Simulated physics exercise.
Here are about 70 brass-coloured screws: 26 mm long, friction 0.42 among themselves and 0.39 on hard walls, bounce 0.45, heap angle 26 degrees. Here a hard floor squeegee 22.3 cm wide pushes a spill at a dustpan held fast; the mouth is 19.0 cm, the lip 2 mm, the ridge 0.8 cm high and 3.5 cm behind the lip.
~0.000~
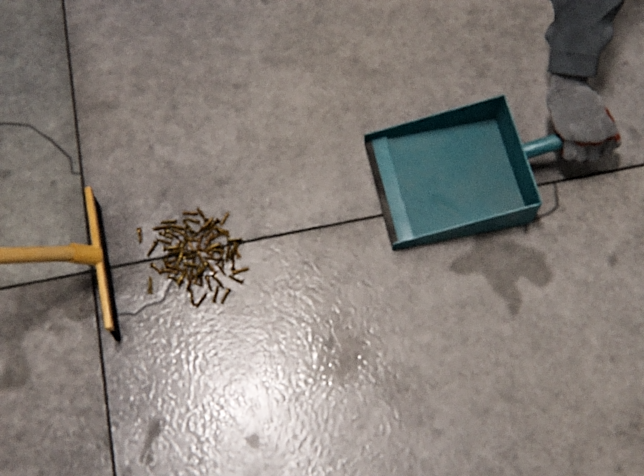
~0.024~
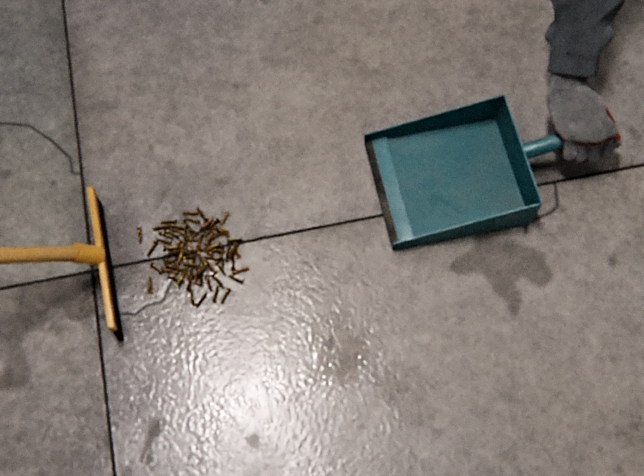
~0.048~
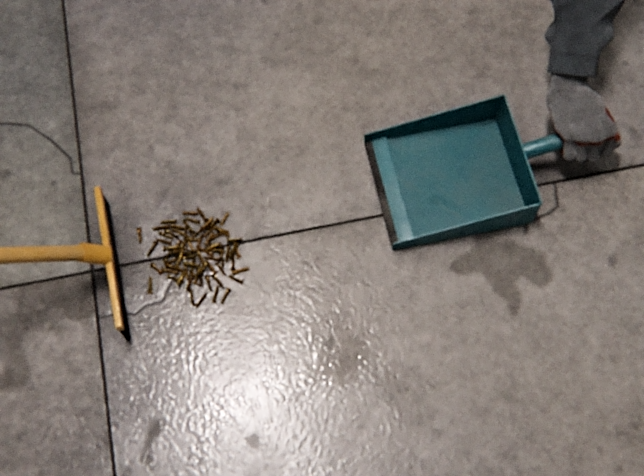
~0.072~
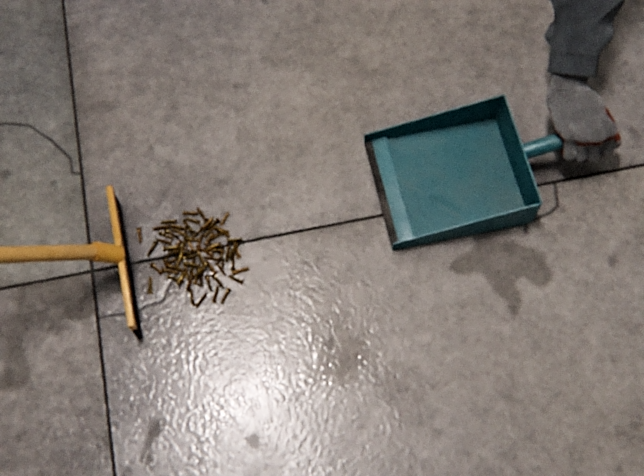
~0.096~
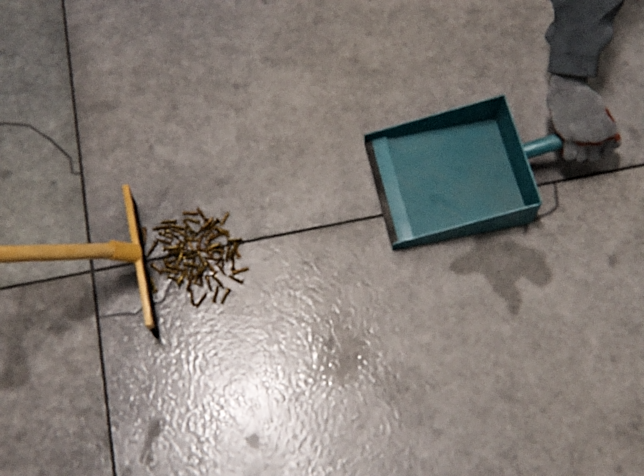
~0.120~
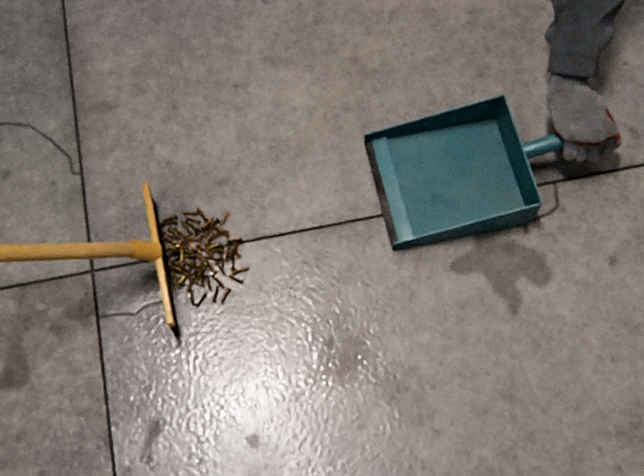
On a grey tiled floor with a wet-looking sheen, a small heap of brass-coloured screws lies between a yellow squeegee on the left and a teal dustpan held still by a gloved hand. The squeegee creeps right, then moves faster, meeting the heap's left edge and pressing the nearest screws together.
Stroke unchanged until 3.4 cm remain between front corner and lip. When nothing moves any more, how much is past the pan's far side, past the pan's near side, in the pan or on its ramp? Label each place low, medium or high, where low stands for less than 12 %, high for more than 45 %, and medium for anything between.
Far side: Low. Near side: Medium. Pan: Medium.
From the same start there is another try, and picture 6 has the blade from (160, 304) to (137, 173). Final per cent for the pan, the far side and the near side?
Final per cent - pan 35, far 15, near 5.
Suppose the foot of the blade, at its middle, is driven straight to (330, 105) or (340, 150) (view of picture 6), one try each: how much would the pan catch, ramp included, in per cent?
About 10 % and 40 %.
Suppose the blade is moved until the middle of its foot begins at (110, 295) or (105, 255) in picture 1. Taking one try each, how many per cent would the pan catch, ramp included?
First try about 30 per cent, second about 35 per cent.
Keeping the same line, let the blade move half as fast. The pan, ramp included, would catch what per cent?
Then some 10 in a hundred.
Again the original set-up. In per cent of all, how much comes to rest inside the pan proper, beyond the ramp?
About 15 %.
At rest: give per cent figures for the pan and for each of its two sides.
The far side gets 5, the near side 30 and the pan 35.
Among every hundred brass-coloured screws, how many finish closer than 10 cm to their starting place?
Around 0 percent.
After 0.26 s, middle of the blade 17 cm from the lip; 0 % over the lip, far side 0 %, near side 15 %.
After 0.35 s, middle of the blade 7 cm from the lip; 0 % over the lip, far side 5 %, near side 25 %.
Then, at 0.57 s, middle of the blade 4 cm from the lip; 35 % over the lip, far side 5 %, near side 30 %.
At rest (1.8 s), far side 5 %, near side 30 %, pan 35 %, in front of the lip or behind the blade 30 %.
